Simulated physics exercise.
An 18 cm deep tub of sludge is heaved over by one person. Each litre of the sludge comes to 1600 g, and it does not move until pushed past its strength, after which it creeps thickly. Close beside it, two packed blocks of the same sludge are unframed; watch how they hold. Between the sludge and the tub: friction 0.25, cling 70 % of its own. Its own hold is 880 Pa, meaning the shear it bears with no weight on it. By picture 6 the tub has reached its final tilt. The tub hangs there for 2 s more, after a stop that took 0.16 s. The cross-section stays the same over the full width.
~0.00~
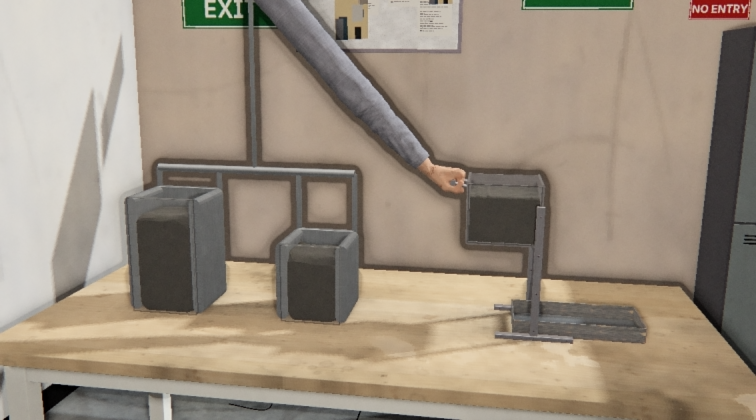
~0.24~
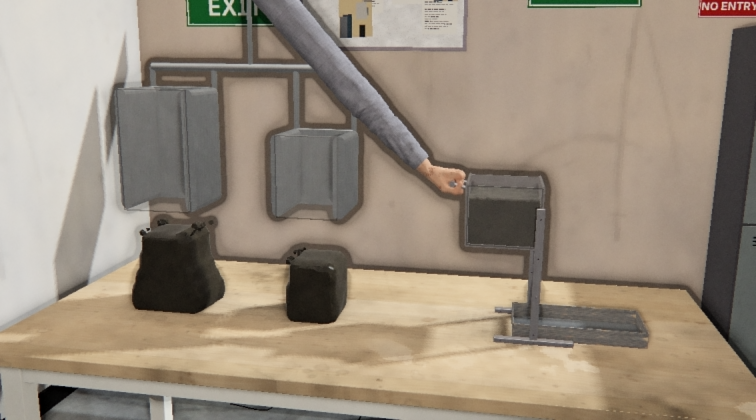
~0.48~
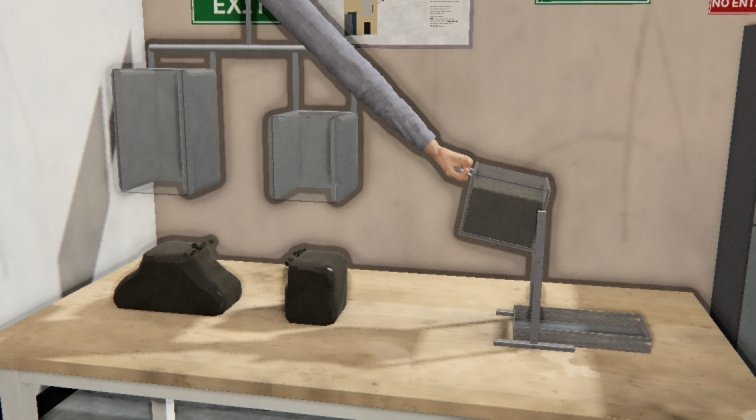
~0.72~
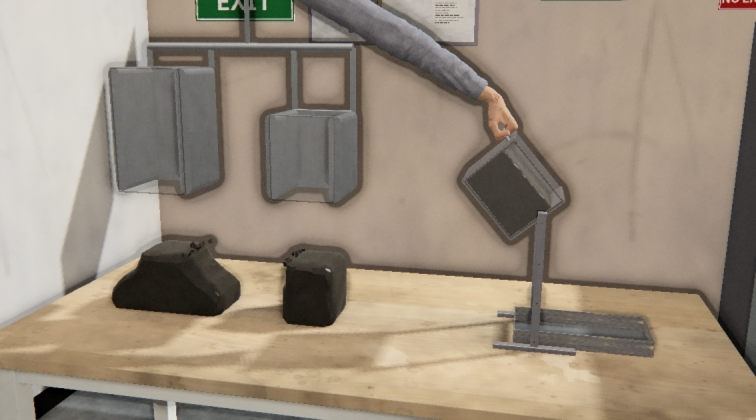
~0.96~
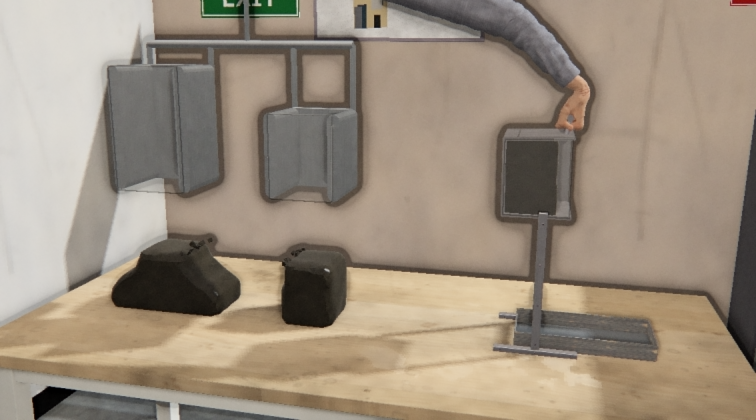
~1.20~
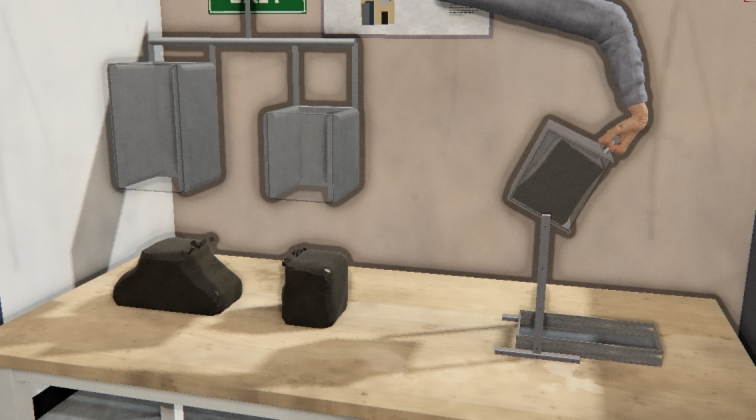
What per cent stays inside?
0 %.
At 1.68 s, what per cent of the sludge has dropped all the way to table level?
I reckon around 70 % of it.
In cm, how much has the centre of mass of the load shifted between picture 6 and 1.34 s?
Some 8 cm.
By 1.34 s, the tub is at 116 degrees and holds 65 %.
By 1.51 s, the tub is at 116 degrees and holds 15 %.
By 1.68 s, the tub is at 116 degrees and holds 0 %.
By 1.85 s, the tub is at 116 degrees and holds 0 %.
By 3.20 s, at the end, the tub is at 116 degrees and holds 0 %.
